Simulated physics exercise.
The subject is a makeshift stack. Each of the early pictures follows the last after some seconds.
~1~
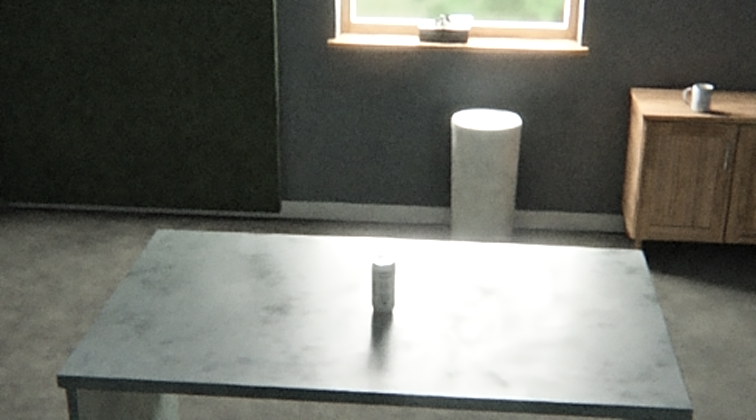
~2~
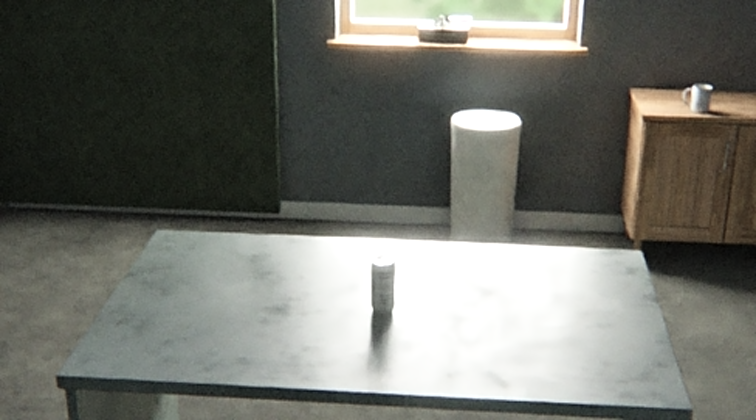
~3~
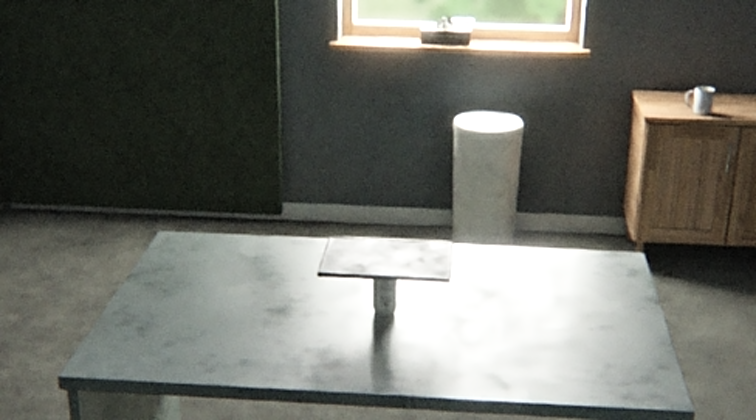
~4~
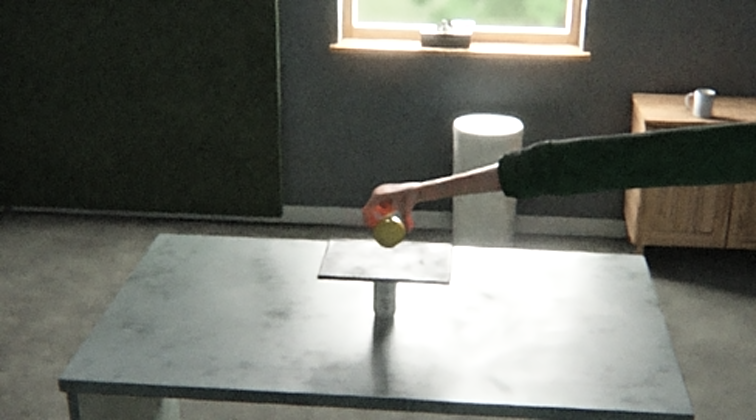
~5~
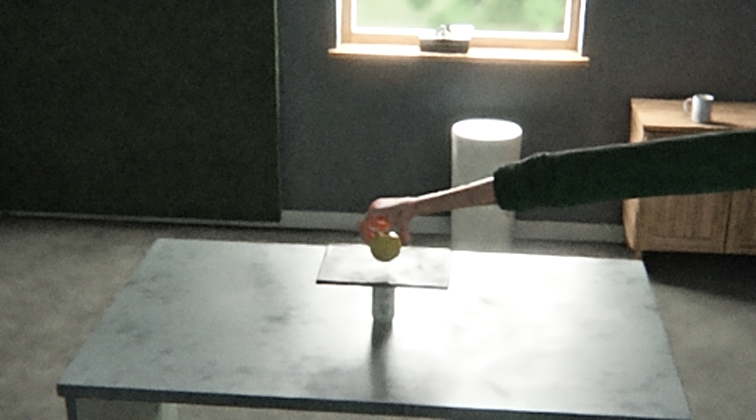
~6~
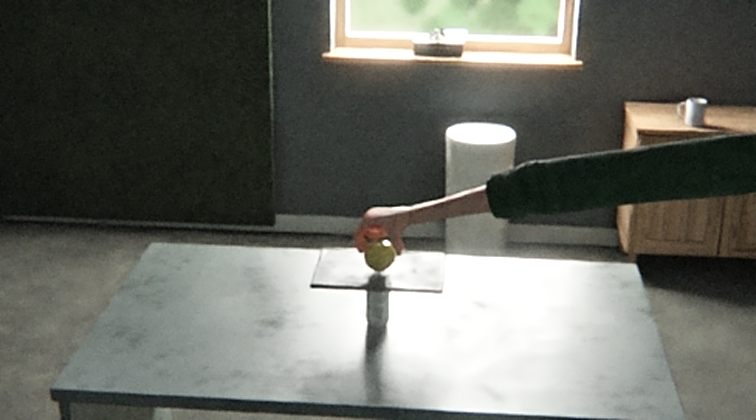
In a dim, grey-walled room with a bright window, a grey table is seen from slightly above by a camera that shifts slightly late on. A small pale can stands mid-table, with a white cylinder behind and a wooden cabinet holding a mug at right. A flat dark-edged lid appears on the can, then a green-sleeved arm from the right lowers a yellow apple onto it.
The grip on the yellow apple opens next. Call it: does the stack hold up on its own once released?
Holds up.
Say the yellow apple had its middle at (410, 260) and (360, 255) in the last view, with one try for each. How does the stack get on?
Trial 1: Falls over. Trial 2: Stable.
Then, 0.30 s past the last view, nothing moves.
Then, 0.70 s past the last view, yellow apple resting near (379, 256).
Finally, all 3 still in place. Final places as the last picture's camera would see them, yellow apple near (379, 256). The stack holds.
